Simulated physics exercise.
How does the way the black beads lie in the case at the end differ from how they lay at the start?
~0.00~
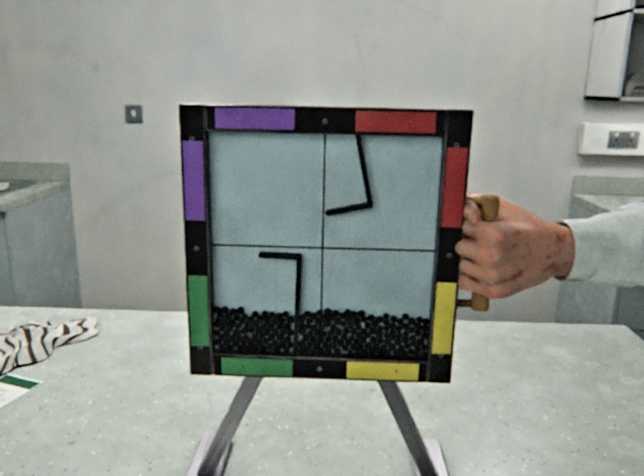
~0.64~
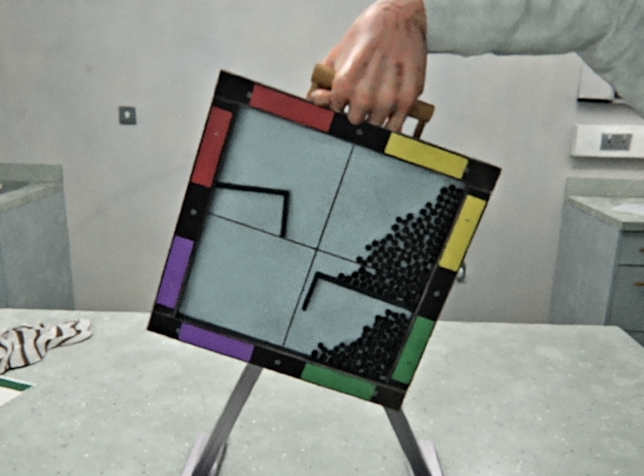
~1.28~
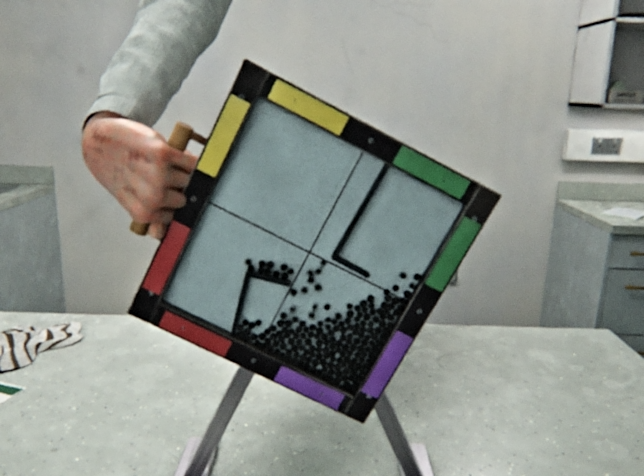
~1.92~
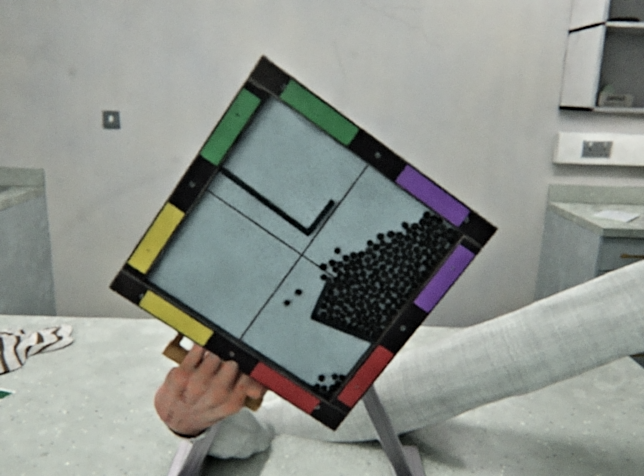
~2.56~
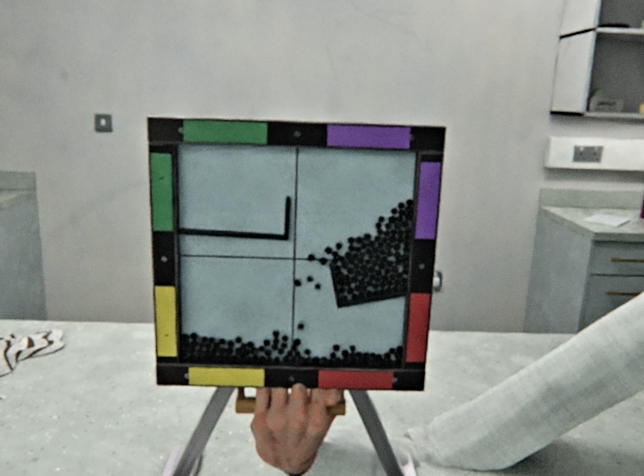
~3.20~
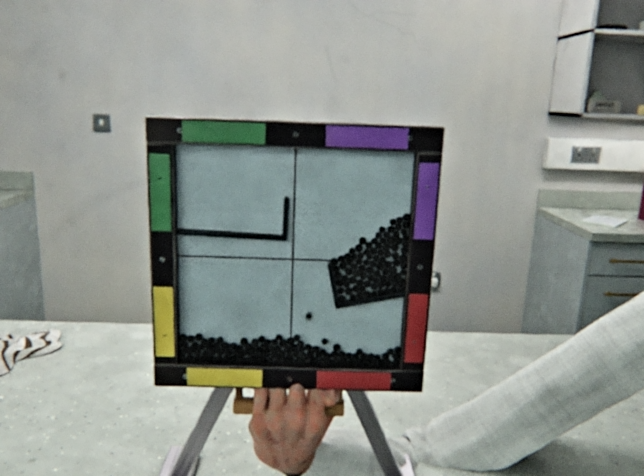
At the start the beads all lay in a layer along the bottom of the case. By the end only some lay along the bottom, while the rest were heaped higher up on the ledge at the right.
